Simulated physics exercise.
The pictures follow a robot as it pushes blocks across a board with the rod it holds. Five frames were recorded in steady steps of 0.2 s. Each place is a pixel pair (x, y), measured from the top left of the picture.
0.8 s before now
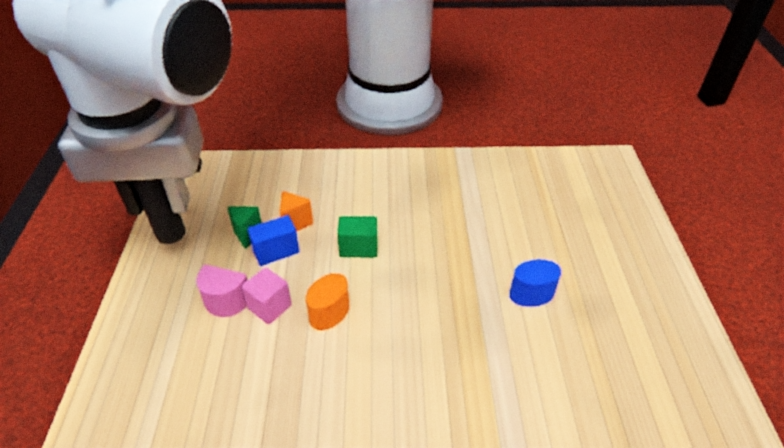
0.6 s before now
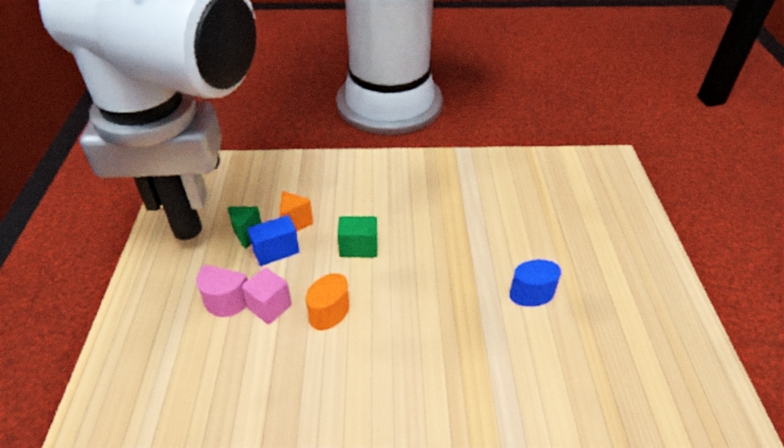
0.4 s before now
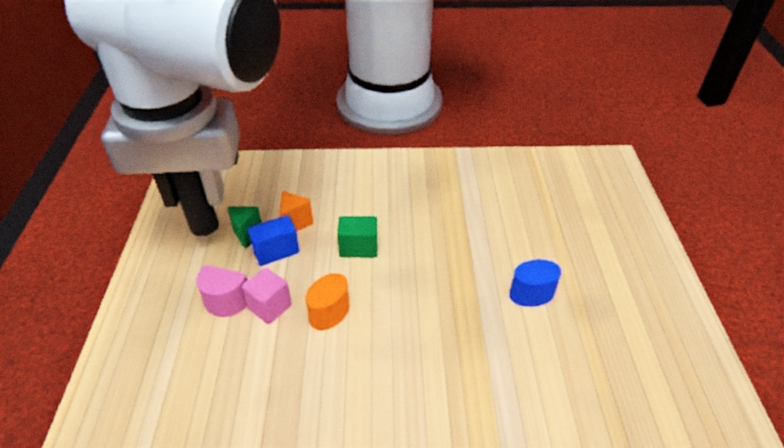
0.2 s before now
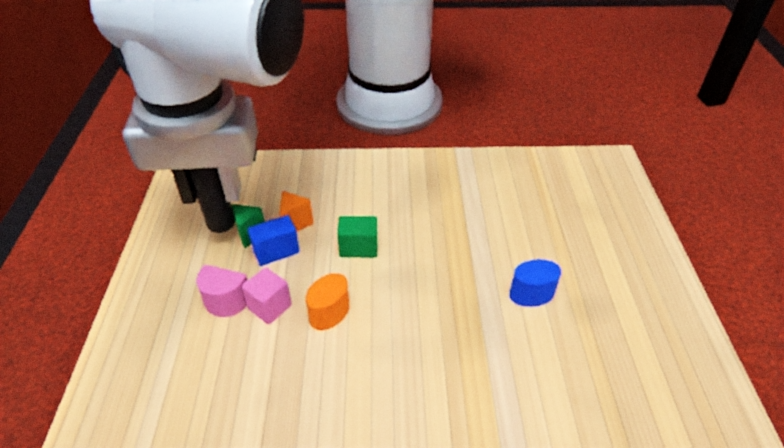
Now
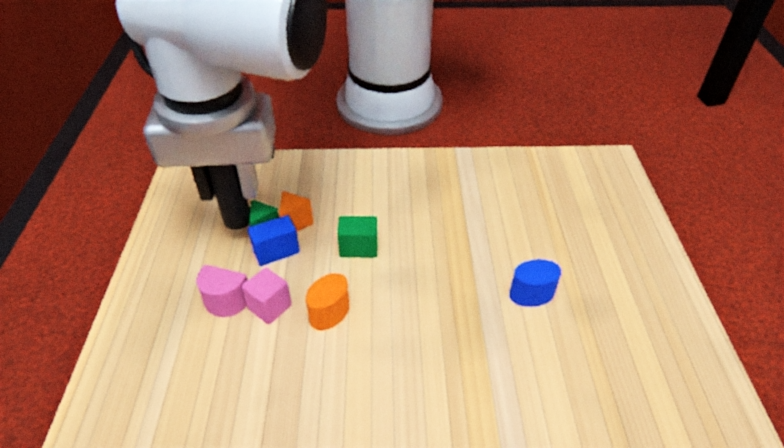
In this clip, a white robot arm moves its black rod steadily rightward over a wooden table and nudges a green triangular block right toward an orange triangular one, while the other colored blocks stay still.
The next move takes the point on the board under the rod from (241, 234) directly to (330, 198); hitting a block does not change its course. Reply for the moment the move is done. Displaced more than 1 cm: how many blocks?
Count: Two.
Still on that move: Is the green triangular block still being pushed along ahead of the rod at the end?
It seems not.
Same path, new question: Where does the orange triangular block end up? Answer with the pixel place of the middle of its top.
So, by the moment the path ends, you'll find the top centre of the orange triangular block at (325, 196).
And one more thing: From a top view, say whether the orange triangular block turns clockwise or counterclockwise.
Its rotation is clockwise.
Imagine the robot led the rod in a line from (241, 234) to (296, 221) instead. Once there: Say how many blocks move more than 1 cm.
I'm going with two.
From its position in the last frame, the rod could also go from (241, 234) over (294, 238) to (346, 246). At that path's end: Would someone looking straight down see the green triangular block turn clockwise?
No, that is not how it ends up.
The first path, step by step. One third of the way, rod (270, 208); green triangular block (286, 208), turned 35° clockwise; orange triangular block (306, 201), turned 25° anticlockwise.
Two thirds of the way, rod (300, 196); green triangular block (294, 208), turned 55° clockwise; orange triangular block (319, 198), turned 15° clockwise.
At the end, rod (329, 184); green triangular block (294, 208), turned 55° clockwise; blue rectangular block still; orange triangular block (325, 196), turned 50° clockwise.
